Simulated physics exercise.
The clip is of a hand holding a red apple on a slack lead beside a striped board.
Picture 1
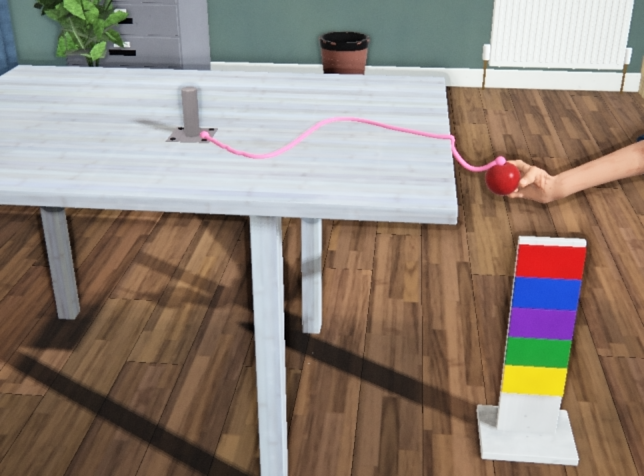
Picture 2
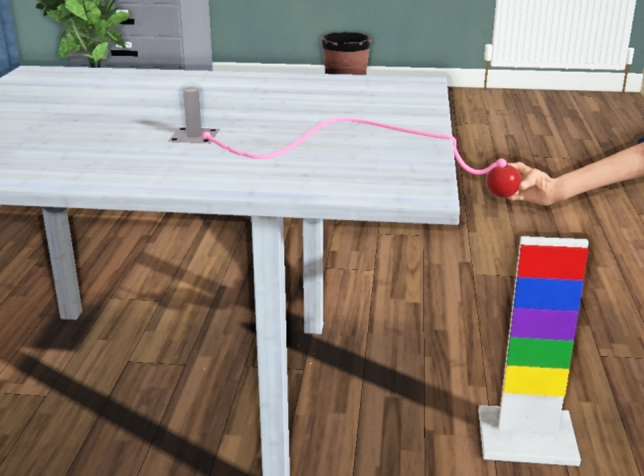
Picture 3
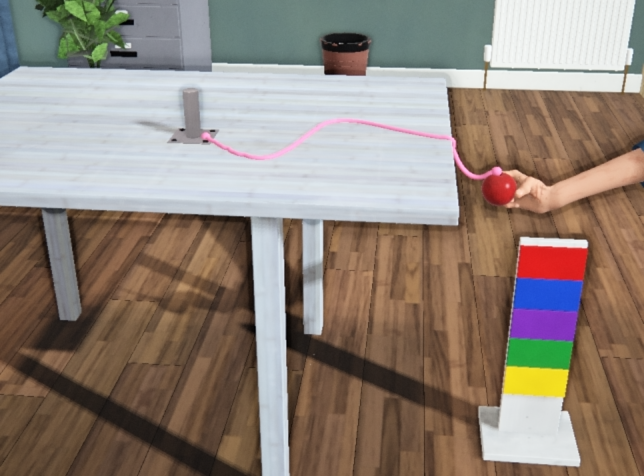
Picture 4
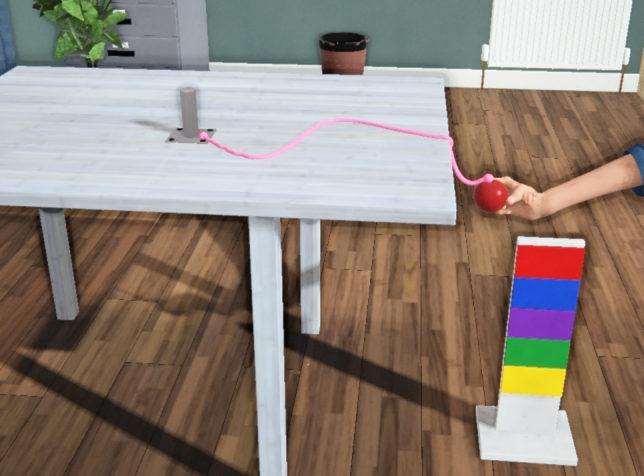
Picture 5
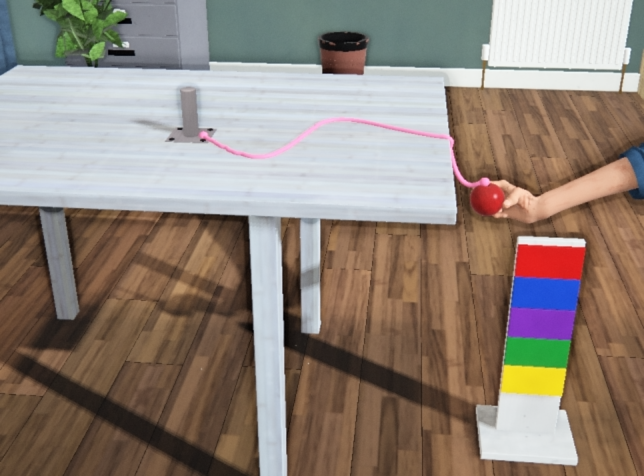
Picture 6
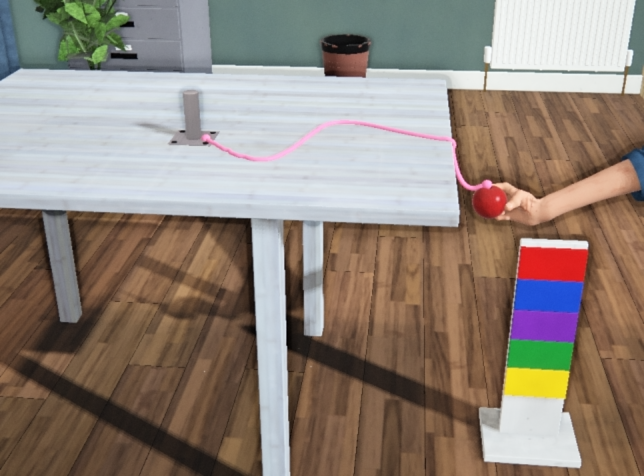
A hand held a red ball on a slack pink cord just past the table's right edge, beside a striped board, and moved it slightly down and left before it shifted barely back right.
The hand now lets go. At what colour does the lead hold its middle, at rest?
The lead holds its middle at purple.
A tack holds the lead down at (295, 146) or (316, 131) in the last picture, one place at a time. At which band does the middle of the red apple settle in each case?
Taking them in turn: Blue; red.
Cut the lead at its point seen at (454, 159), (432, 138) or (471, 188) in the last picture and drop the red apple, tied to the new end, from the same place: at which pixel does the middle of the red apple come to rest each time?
The places are (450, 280), (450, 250) and (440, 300).
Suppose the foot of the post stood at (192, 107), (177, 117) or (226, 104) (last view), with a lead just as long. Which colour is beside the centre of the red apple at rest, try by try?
Try by try: Blue; blue; purple.
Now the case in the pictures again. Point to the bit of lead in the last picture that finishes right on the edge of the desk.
That spot is around (357, 123).
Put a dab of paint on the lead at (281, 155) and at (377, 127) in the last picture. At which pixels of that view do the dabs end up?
At (317, 142), then (452, 174).
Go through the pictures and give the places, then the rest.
Red apple (503, 178); red (551, 263); blue (546, 295); purple (542, 325); green (538, 354); yellow (534, 382), in the first picture.
Red apple (503, 181); lead through (225, 147) (282, 152) (318, 128) (378, 125) (441, 137), in the second picture.
Red apple (499, 189), in the third picture.
Red apple (491, 196); lead through (222, 147) (279, 153) (315, 128) (374, 125) (438, 137), in the fourth picture.
Red apple (487, 199), in the fifth picture.
Red apple (490, 202); lead through (224, 150) (282, 155) (317, 130) (377, 127) (441, 139), in the sixth picture.
Soon after, apple near (475, 313); level with purple.
After that, apple near (421, 315); level with purple.
And then, apple near (450, 326); level with purple.
In the end, apple near (441, 326); level with purple. At purple.
